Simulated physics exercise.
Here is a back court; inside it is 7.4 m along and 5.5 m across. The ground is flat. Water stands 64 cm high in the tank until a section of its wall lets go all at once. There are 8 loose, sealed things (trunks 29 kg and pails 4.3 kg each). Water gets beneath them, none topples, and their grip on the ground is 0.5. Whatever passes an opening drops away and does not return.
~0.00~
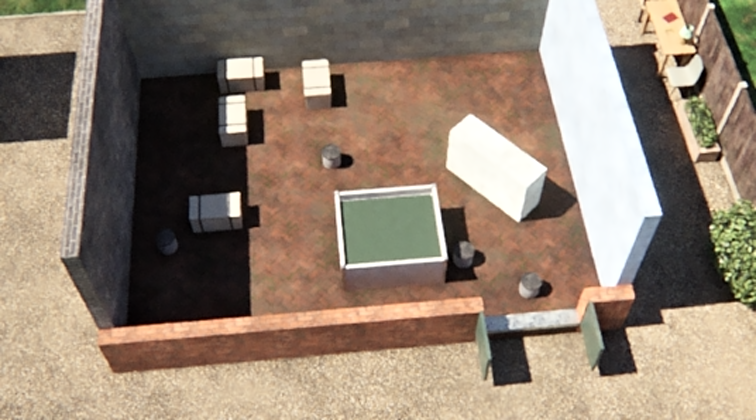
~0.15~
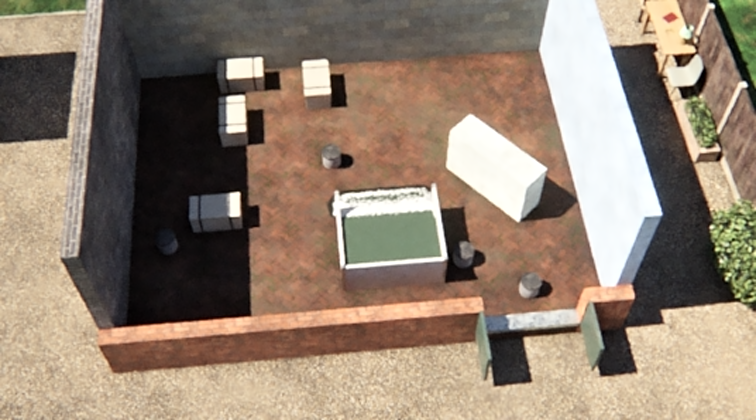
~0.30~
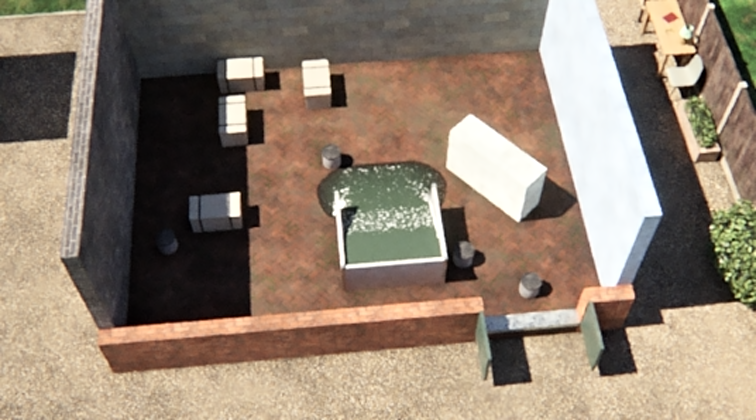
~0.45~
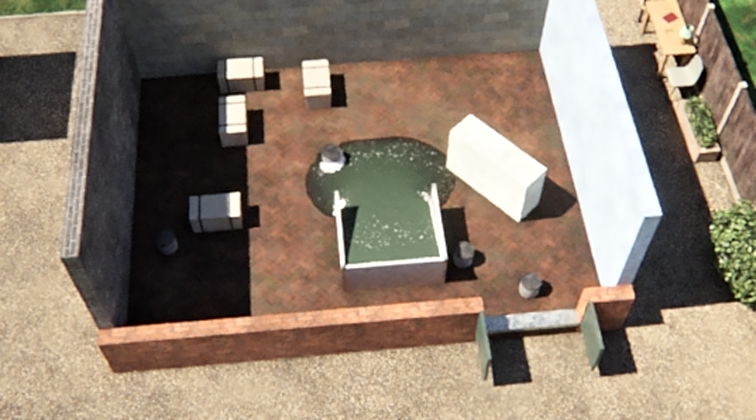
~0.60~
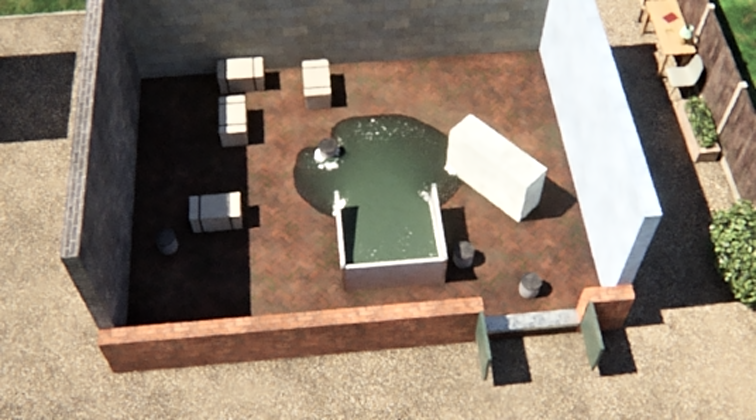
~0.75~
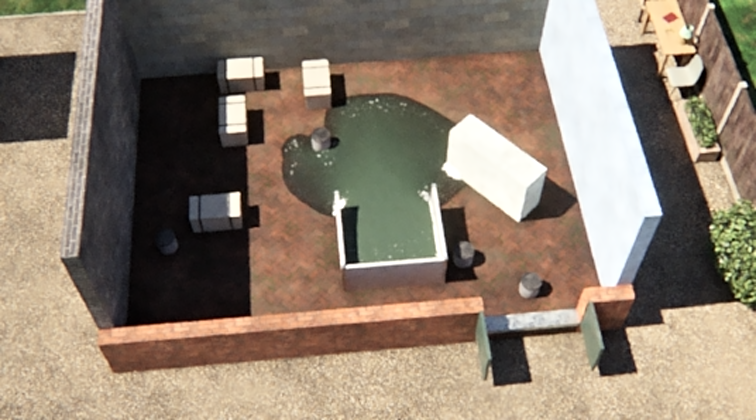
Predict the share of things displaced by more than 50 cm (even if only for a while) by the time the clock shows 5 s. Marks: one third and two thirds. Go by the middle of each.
Share: From one to two thirds.
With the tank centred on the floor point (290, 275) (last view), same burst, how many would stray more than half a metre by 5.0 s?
In that case 5 of them.
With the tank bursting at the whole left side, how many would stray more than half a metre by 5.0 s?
In that case 3 of them.
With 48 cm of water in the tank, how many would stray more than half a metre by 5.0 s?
Then 3.
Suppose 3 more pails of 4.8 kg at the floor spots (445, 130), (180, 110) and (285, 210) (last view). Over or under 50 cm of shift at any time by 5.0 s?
In that order: Past it, over, less.
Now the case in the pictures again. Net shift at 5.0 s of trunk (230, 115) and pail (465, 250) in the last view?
In turn: 10 cm, 0 cm.
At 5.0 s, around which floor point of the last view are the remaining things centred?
At about (269, 188).
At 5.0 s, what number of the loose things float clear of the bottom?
0 of them.
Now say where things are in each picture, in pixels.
The first picture shows a pail at (331, 151) rests on the ground; a trunk at (240, 68) rests on the ground; 1.9 m2 under water; 0 of 8 have shifted.
The second picture shows a pail at (331, 151) rests on the ground; a trunk at (240, 68) rests on the ground; water covers 2.8 m2; 0 of 8 have shifted.
The third picture shows a pail at (331, 151), on the bottom; a trunk at (240, 68) rests on the ground; 3.9 m2 under water; 0 of 8 have shifted.
The fourth picture shows a pail at (331, 151) rests on the ground; a trunk at (240, 68) rests on the ground; water covers 5.2 m2; 0 of 8 have shifted.
The fifth picture shows a pail at (327, 145), on the bottom, 15 cm from its start; a trunk at (240, 68) rests on the ground; water covers 6.6 m2; 1 of 8 have shifted.
The sixth picture shows a pail at (321, 135) rests on the ground, 41 cm from its start; a trunk at (240, 68), on the bottom; 8.2 m2 under water; 1 of 8 have shifted.
After 1.1 s 1 of 8 are over 50 cm from their spots; 0 afloat.
After 2.2 s 1 of 8 are over 50 cm from their spots; 1 afloat.
After 3.5 s 3 of 8 are over 50 cm from their spots; 1 afloat.
After 5.0 s 3 of 8 are over 50 cm from their spots, and 3 have been at some point; 0 afloat.
